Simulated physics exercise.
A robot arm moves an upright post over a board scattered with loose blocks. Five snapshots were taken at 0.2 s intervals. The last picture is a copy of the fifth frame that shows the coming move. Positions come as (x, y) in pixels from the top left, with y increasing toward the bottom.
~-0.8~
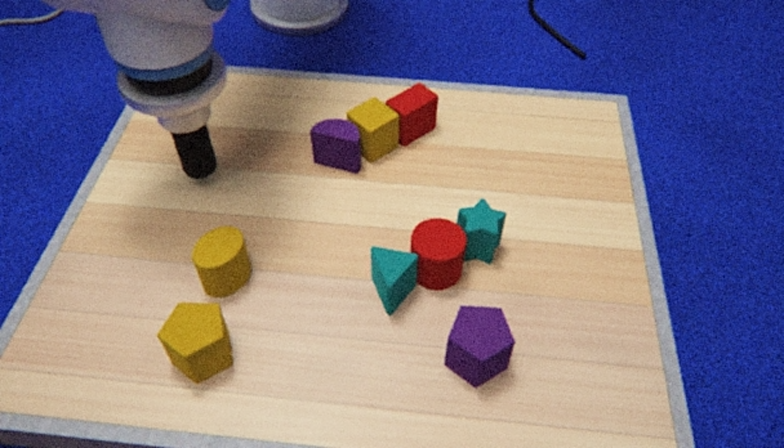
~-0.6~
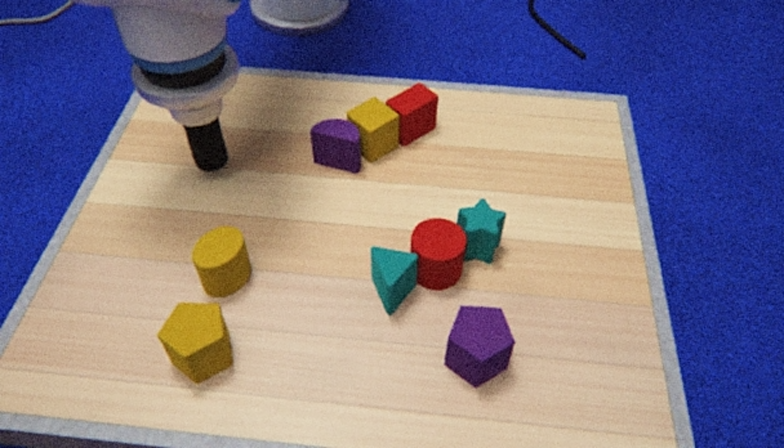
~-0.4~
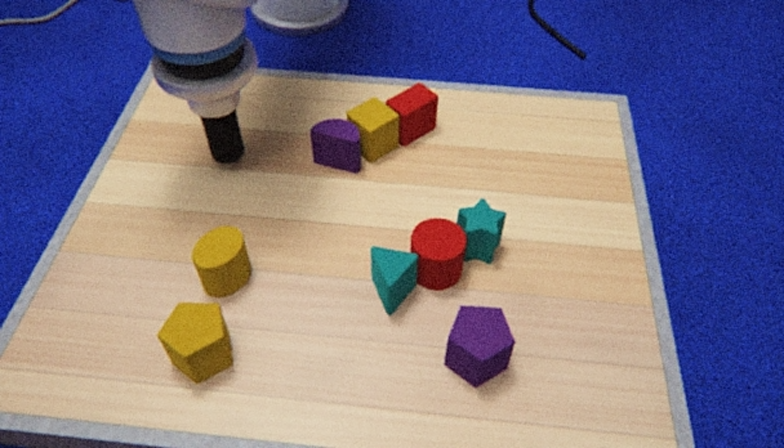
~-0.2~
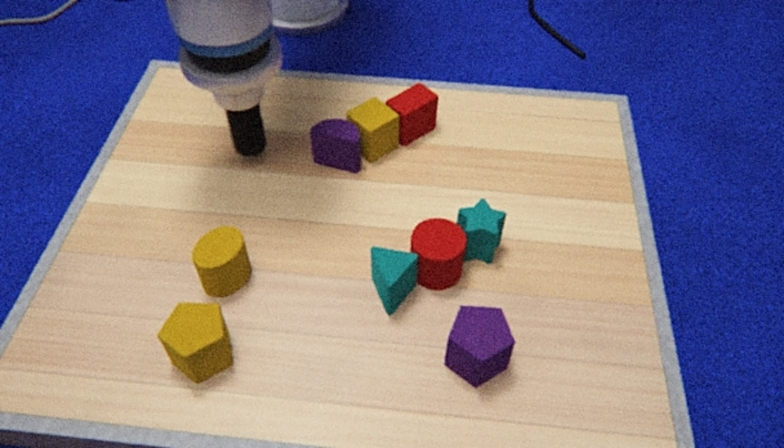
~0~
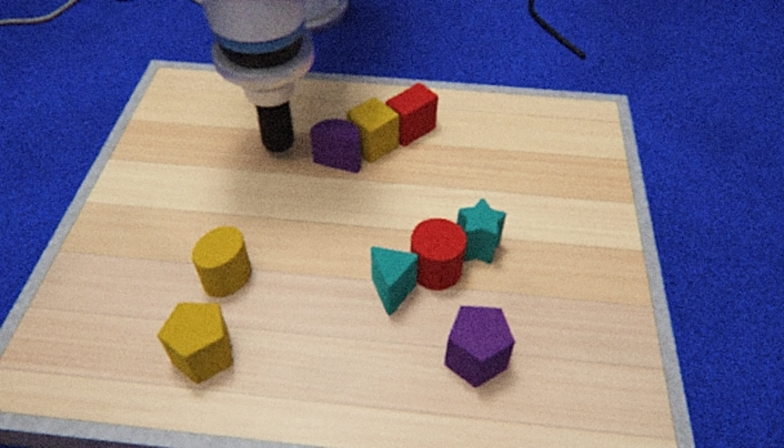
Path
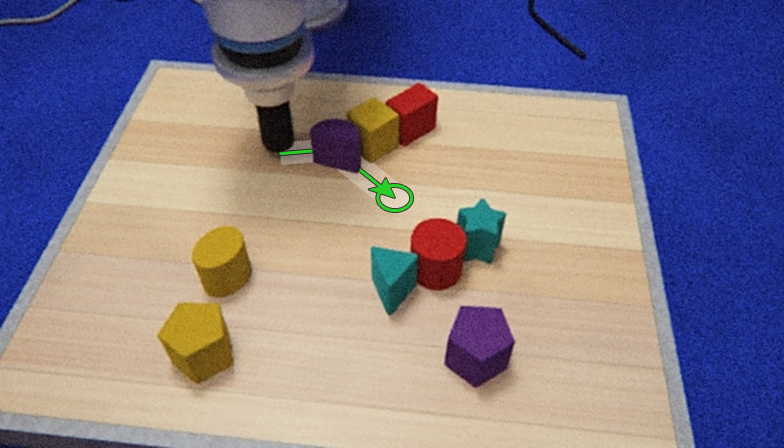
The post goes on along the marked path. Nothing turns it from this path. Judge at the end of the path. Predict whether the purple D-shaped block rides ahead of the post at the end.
The post still has the purple D-shaped block in front of it when the path ends.
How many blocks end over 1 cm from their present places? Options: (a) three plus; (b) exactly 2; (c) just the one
My answer is option c.
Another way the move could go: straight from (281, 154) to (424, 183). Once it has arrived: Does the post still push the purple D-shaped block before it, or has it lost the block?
Still in front.
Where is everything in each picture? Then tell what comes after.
In the first picture, post's lower end (201, 168); purple D-shaped block (337, 128); yellow four-sided block (373, 113).
In the second picture, post (212, 162); blocks still.
In the third picture, post (228, 154); blocks still.
In the fourth picture, post (251, 147); blocks still.
In the fifth picture, post (279, 143); purple D-shaped block (337, 128); yellow four-sided block (373, 113).
Drawn move, from (281, 154) over (327, 152) and (362, 172) to (395, 198).
The first path, step by step. One third of the way, post (326, 141); purple D-shaped block (350, 136), turned 20° anticlockwise.
Two thirds of the way, post (362, 161); purple D-shaped block (386, 159), turned 15° anticlockwise.
At the end, post (395, 187); purple D-shaped block (424, 183), turned 35° anticlockwise; yellow four-sided block still.
